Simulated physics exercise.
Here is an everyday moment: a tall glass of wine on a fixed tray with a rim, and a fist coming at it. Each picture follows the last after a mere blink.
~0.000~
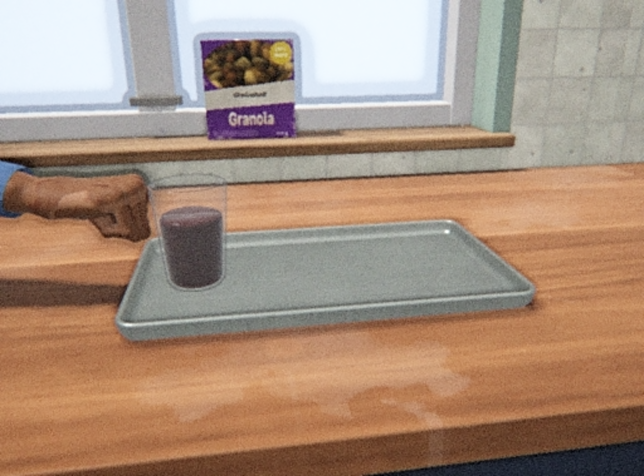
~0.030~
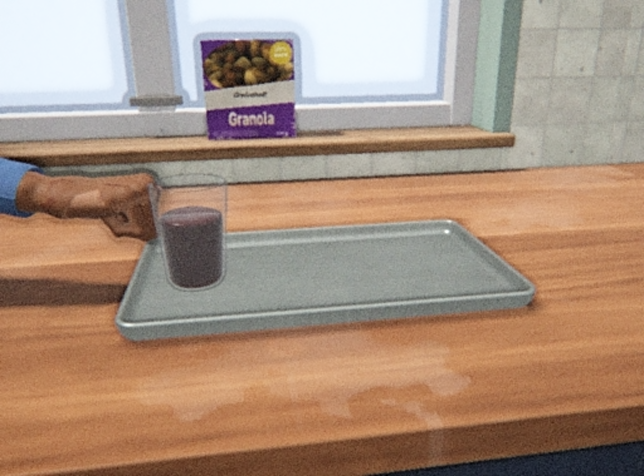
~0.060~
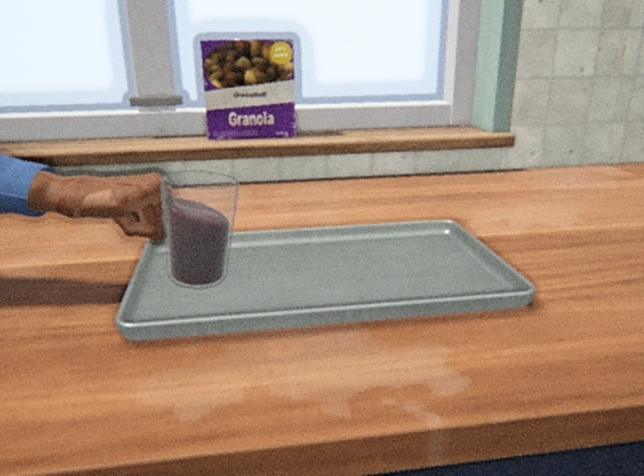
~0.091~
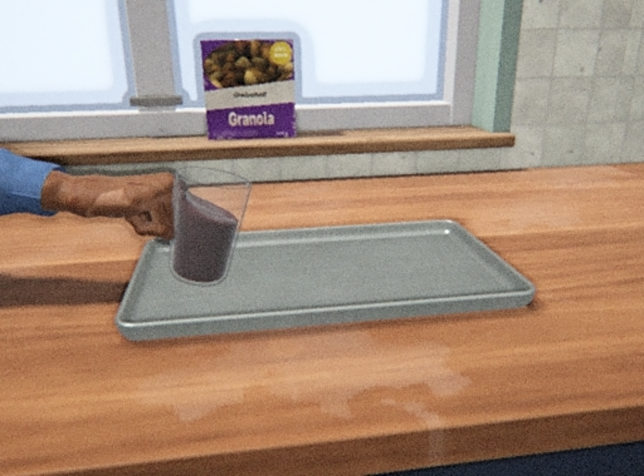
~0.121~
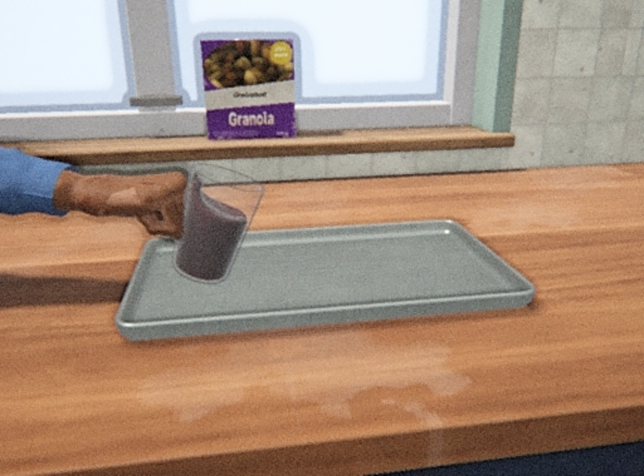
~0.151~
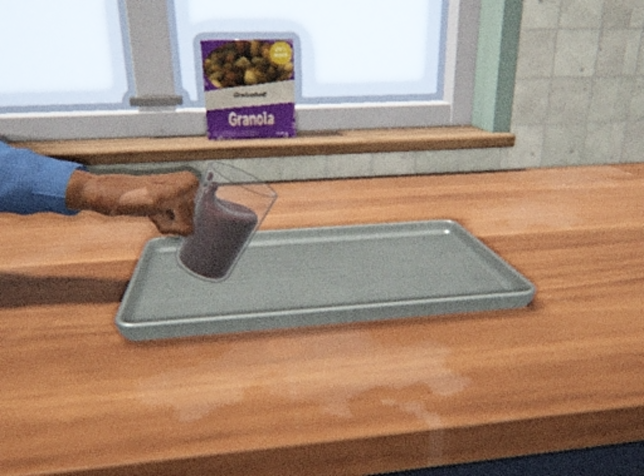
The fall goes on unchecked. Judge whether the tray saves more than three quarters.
Clearly less than three quarters is left on the tray, as far as I can tell.
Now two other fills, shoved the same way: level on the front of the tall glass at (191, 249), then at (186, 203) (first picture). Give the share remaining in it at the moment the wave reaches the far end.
45 % and 45 %.
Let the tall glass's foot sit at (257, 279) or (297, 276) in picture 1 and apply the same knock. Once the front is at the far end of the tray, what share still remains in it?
Roughly 65 % and 75 %.
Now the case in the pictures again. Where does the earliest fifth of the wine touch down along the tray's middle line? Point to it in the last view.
Touchdown, mid-line: Approx. (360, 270).
A moment on, the tall glass lies on its side and 93 per cent is in the glass, 2 on the tray and 4 above or beyond its rim.
Next, the tall glass lies on its side and 47 per cent is in the glass, 45 on the tray and 8 above or beyond its rim.
Then the tall glass lies on its side and 25 per cent is in the glass, 59 on the tray and 16 above or beyond its rim.
Later the tall glass lies on its side and 13 per cent is in the glass, 52 on the tray and 35 above or beyond its rim.
At rest 66 per cent is held by tray and glass, 34 is off the tray.
